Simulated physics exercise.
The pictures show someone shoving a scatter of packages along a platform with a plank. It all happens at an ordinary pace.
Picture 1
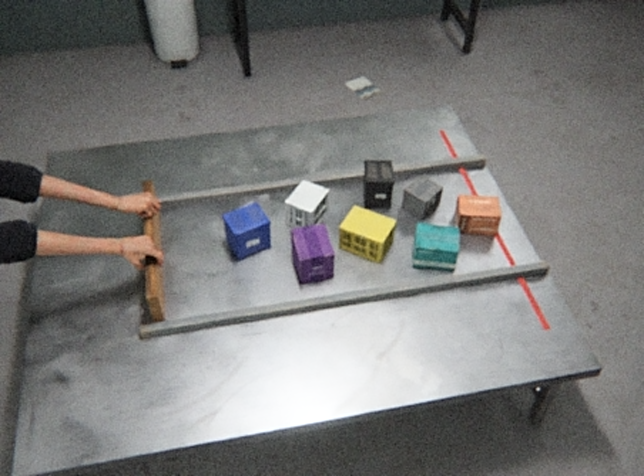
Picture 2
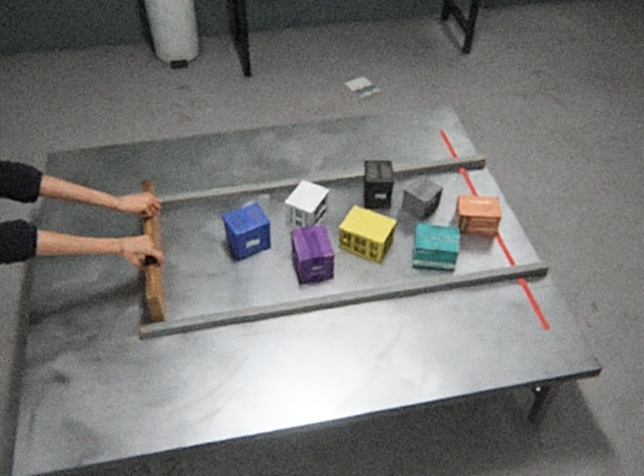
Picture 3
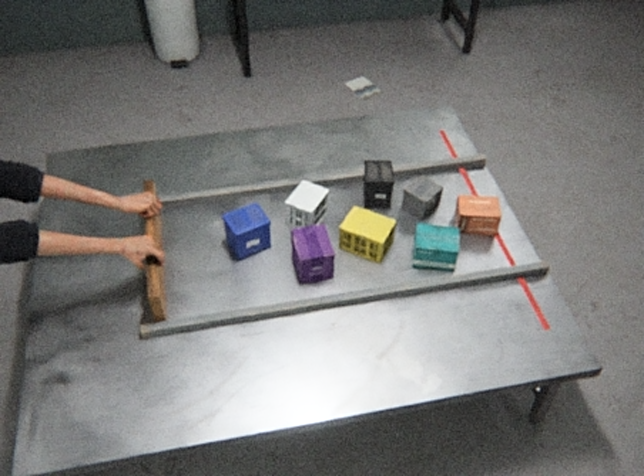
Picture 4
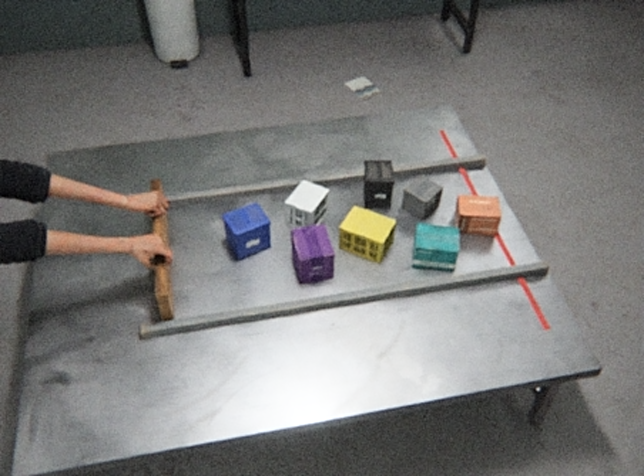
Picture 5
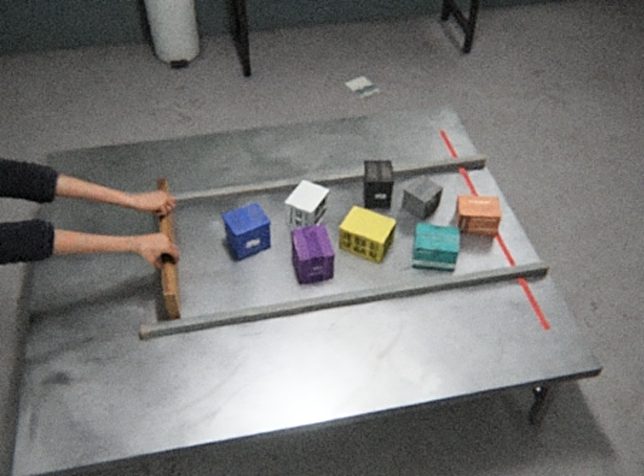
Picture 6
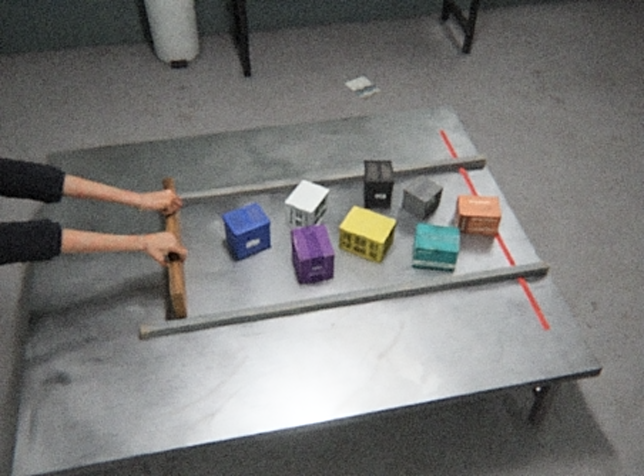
Two hands held a wooden plank at the left of a metal table and slid it a little to the right between two rails, while the eight scattered colored boxes ahead stayed still.
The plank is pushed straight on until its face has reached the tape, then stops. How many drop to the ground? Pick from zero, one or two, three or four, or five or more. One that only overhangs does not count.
The number that fall off is five or more.
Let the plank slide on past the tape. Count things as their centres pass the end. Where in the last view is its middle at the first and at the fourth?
At (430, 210) for the first, at (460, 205) for the fourth.
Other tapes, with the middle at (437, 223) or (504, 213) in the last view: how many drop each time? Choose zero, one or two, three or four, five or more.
For each place: One to two; five or more.
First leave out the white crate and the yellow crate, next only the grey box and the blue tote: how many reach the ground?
Fallen: 3, and 4 in the other try.
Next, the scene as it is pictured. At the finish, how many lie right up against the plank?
In contact: 3.
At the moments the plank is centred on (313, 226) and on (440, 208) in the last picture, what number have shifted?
By then 4, and 8.
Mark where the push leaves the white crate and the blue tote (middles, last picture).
The white crate stops around (488, 176); the blue tote around (506, 199).
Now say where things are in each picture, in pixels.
The first frame shows orange box (477, 215); grey box (422, 197); turquoise box (436, 247); plank (154, 249); tape (487, 216).
The second frame shows grey box (422, 198); white crate (307, 207).
The third frame shows turquoise box (436, 248); yellow crate (367, 234).
The fourth frame shows orange box (477, 215); purple parcel (313, 254).
The fifth frame shows grey box (422, 198); black tote (378, 185).
The sixth frame shows orange box (477, 215); grey box (422, 198); turquoise box (436, 248); plank (175, 246); tape (487, 216).
Soon after, none off yet; orange box at rest near (477, 215); grey box at rest near (422, 198); turquoise box at rest near (436, 248).
In the end, the number that fall off is five or more; gone, yellow crate, black tote, turquoise box, grey box and orange box.
